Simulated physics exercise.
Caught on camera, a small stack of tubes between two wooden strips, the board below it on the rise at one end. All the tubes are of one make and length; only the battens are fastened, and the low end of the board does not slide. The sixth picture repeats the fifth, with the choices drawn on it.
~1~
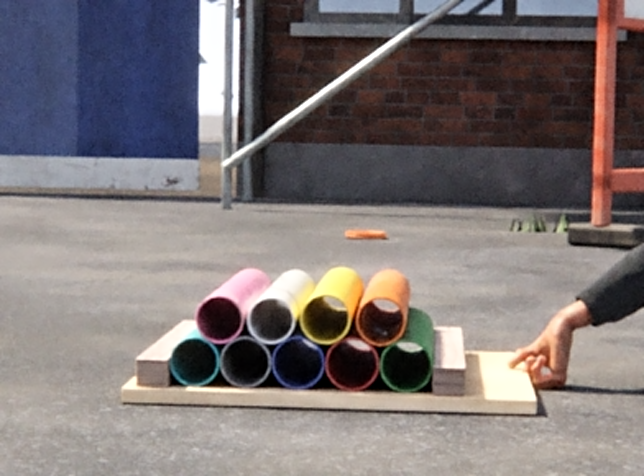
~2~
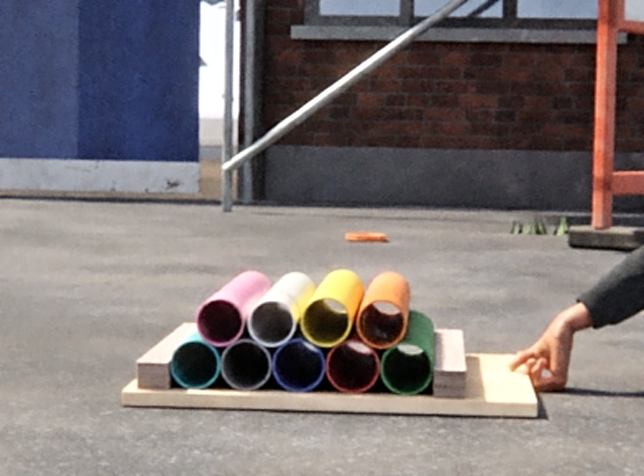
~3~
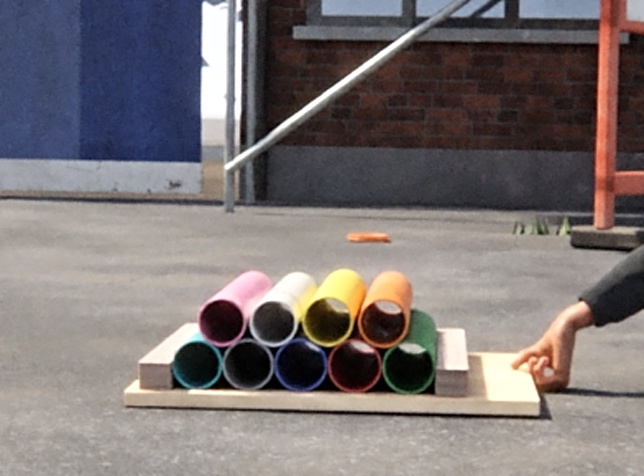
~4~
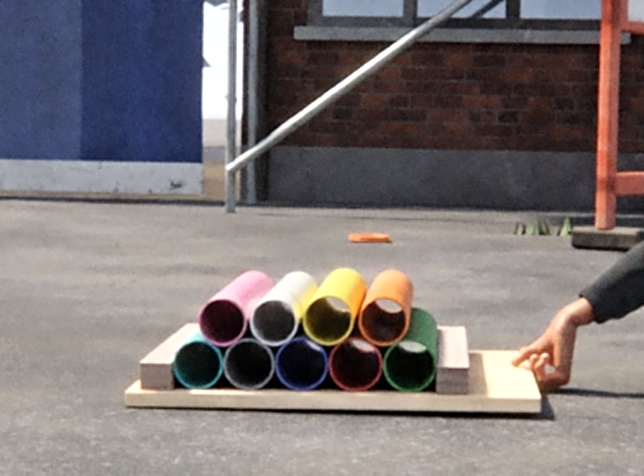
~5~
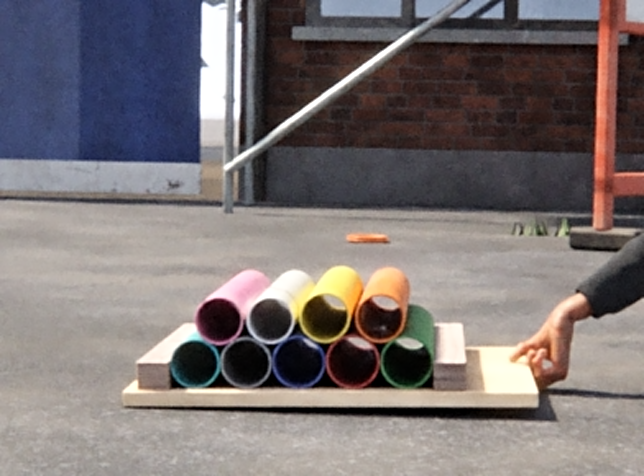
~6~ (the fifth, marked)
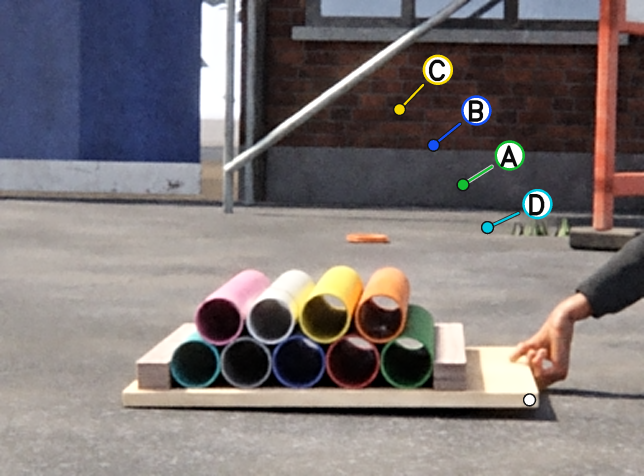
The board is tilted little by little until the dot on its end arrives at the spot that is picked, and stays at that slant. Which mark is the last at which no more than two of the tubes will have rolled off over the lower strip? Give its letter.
Up to D.
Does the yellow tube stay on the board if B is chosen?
No.
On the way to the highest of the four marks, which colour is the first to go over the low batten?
The pink one.
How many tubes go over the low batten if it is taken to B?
At B the number is four.
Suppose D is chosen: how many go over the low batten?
The count is none.
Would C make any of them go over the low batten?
Yes, at C.
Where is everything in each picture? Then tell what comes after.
In the first picture, turquoise tube (194, 361); grey tube (246, 362); blue tube (298, 363).
In the second picture, blue tube (299, 366); red tube (353, 366).
In the third picture, board (341, 365); pink tube (222, 322).
In the fourth picture, board (341, 364); turquoise tube (198, 364); grey tube (249, 364).
In the fifth picture, board (339, 362); turquoise tube (195, 363); grey tube (246, 363).
On the marked copy, A at (463, 185); B at (433, 146); C at (399, 109); D at (488, 228); the white dot at (530, 400).
Following D. Soon after the start, board at 16°.
Later, board at 27°.
In the end, board at 27°, none over the low batten.
As for the rest, A four over the low batten (pink, white, yellow, orange); B four over the low batten (pink, white, yellow, orange); C four over the low batten (pink, white, yellow, orange).
